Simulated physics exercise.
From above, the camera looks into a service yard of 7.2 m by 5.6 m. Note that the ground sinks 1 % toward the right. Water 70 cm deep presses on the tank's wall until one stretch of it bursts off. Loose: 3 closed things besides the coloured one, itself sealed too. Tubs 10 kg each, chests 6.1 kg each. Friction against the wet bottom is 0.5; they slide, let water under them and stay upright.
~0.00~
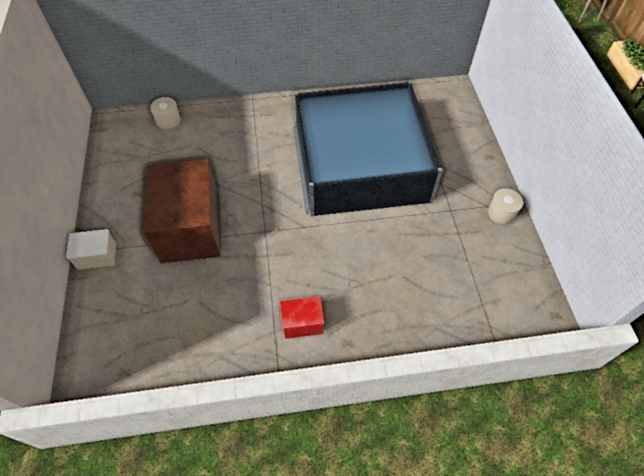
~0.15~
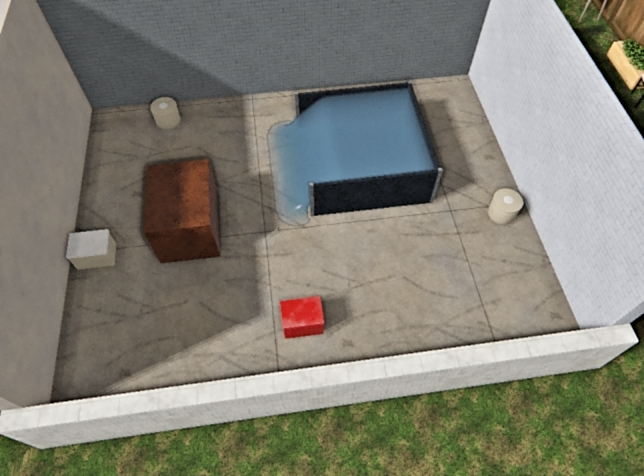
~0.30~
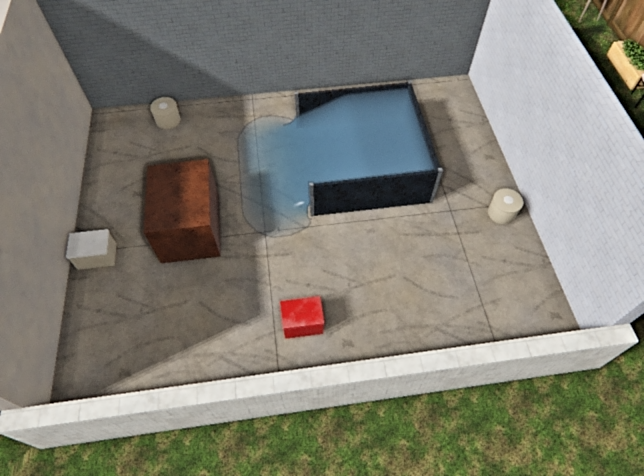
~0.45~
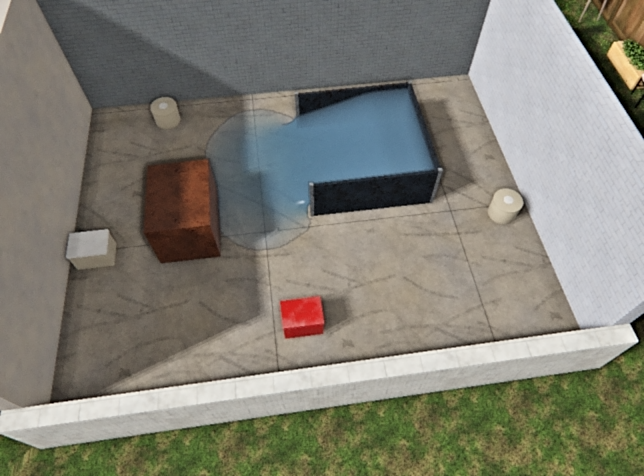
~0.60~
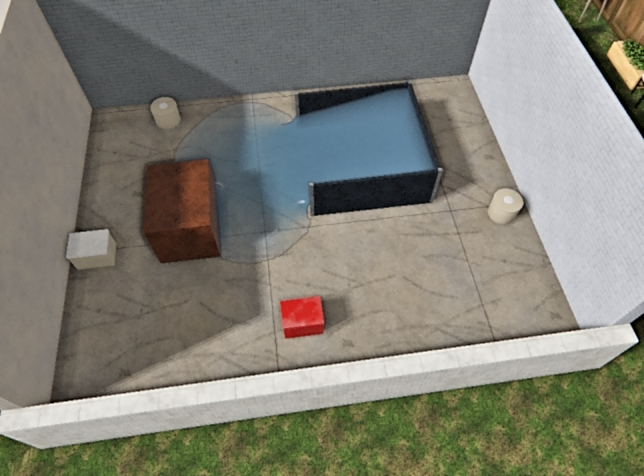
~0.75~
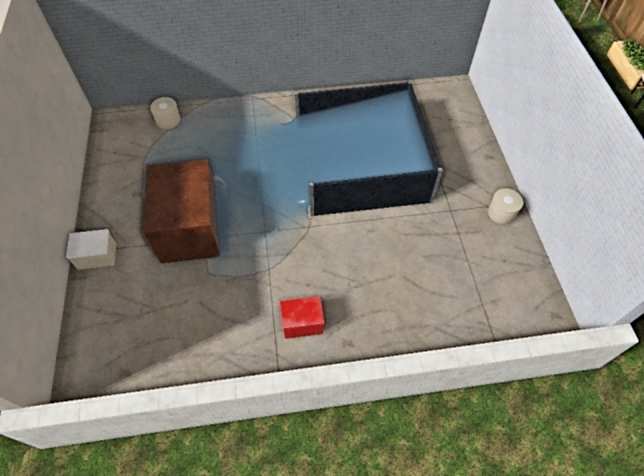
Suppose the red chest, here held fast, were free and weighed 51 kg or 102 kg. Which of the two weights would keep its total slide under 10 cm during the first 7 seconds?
The lower one already.
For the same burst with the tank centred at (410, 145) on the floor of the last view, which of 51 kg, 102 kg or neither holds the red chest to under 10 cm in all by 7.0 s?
So then the lighter weight suffices.
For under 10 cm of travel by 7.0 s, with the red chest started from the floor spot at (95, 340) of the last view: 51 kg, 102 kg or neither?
Looks like the outcome is this: The lighter one does it.
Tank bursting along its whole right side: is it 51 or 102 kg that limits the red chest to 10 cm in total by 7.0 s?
In that case, even the light one works.
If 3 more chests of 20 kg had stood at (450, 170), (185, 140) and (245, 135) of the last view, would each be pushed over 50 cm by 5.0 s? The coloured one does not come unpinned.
Taking them one by one: Below the mark; above the mark; above the mark.
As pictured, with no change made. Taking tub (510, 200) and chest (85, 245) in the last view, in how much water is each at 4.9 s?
First roughly 1 cm, second roughly 14 cm.
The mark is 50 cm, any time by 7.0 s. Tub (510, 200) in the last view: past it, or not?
Result: Below threshold.
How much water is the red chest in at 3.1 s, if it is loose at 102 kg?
7 cm, roughly.
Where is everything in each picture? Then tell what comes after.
The red chest at (302, 312) rests on the ground; 3.8 m2 under water; 0 of 4 have shifted, in the first picture.
The red chest at (302, 312), on the bottom; 4.9 m2 under water; 0 of 4 have shifted, in the second picture.
The red chest at (302, 312) rests on the ground; 6.3 m2 under water; 0 of 4 have shifted, in the third picture.
The red chest at (302, 312), on the bottom; 8.0 m2 under water; 0 of 4 have shifted, in the fourth picture.
The red chest at (302, 312), on the bottom; water covers 9.4 m2; 0 of 4 have shifted, in the fifth picture.
The red chest at (302, 312), on the bottom; water covers 10.9 m2; 0 of 4 have shifted, in the sixth picture.
After 1.4 s the red chest would be 0 cm from its start with 51 kg and 0 cm from its start with 102 kg; 0 cm of water round it then.
After 3.1 s the red chest would be 0 cm from its start with 51 kg and 0 cm from its start with 102 kg; 7 cm of water round it then.
After 4.9 s the red chest would be 0 cm from its start with 51 kg and 0 cm from its start with 102 kg; 6 cm of water round it then.
After 7.0 s the red chest would be 0 cm from its start with 51 kg and 0 cm from its start with 102 kg; 7 cm of water round it then.
